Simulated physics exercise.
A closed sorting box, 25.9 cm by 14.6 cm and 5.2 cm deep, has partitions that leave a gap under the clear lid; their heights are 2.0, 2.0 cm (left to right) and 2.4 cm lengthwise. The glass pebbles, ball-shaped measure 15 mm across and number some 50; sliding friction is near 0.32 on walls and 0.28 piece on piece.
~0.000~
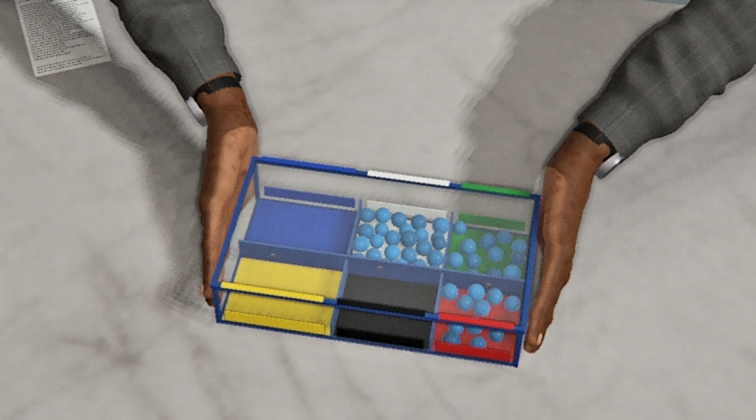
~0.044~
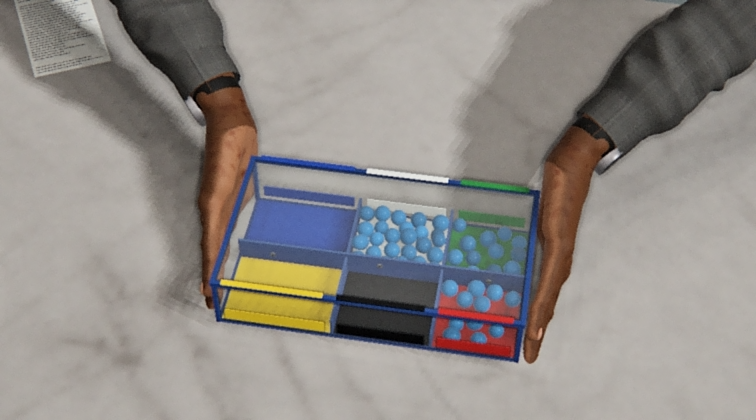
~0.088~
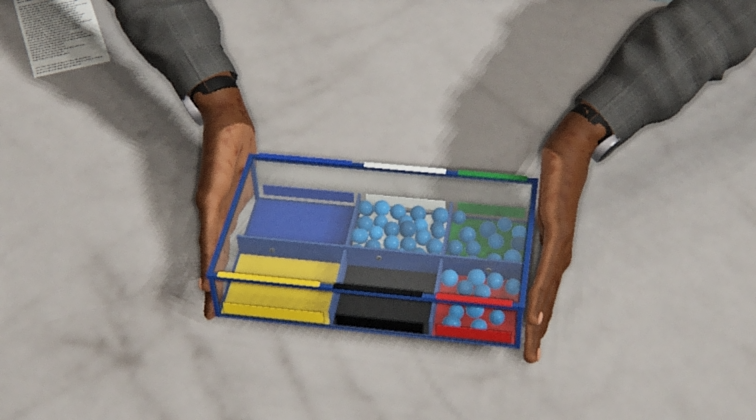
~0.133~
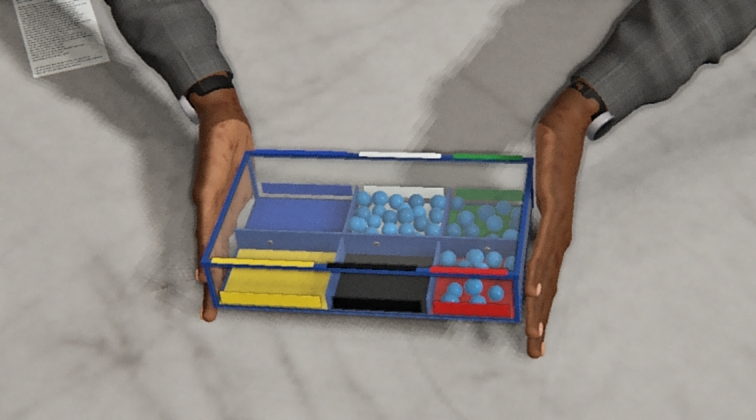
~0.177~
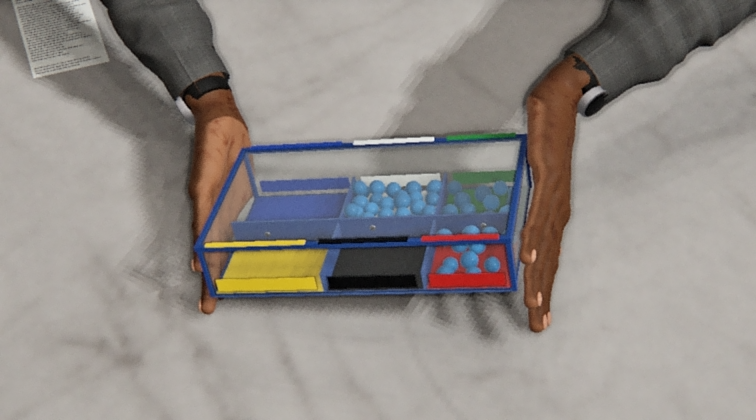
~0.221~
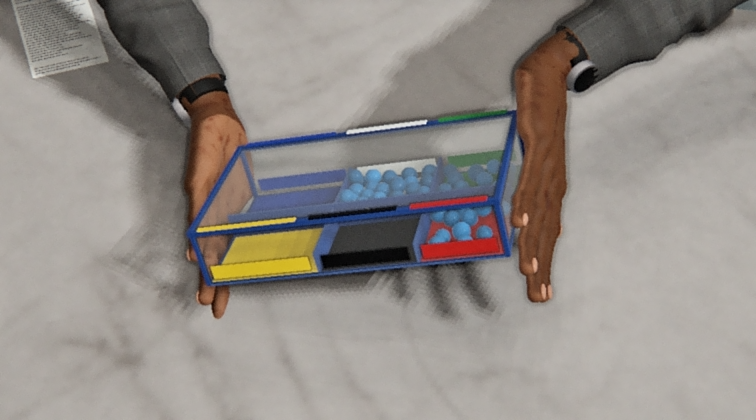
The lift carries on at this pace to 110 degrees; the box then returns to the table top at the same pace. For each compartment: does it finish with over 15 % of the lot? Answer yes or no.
Red compartment: No; blue compartment: Yes; green compartment: No; yellow compartment: No; white compartment: Yes; black compartment: No.
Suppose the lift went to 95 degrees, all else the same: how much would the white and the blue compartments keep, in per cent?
Then: White 20; blue 80.
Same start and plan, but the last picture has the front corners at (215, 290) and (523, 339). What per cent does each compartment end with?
Red 65, blue 0, green 0, yellow 0, white 0, black 35.
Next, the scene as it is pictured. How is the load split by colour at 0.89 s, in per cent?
Red 5, blue 25, green 25, yellow 0, white 40, black 5.
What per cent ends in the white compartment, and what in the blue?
White 20, blue 75.
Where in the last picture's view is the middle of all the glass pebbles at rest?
Near (307, 224).
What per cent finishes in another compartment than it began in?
About 90 per cent.
After 0.89 s, tilt 109 degrees; red 5 %, blue 25 %, green 25 %, white 40 %, black 5 %.
After 1.34 s, tilt 47 degrees; blue 80 %, white 20 %.
After 1.87 s, tilt 0 degrees; blue 75 %, white 20 %.
By 2.6 s all is still; red 0 %, blue 75 %, green 0 %, yellow 0 %, white 20 %, black 0 %.
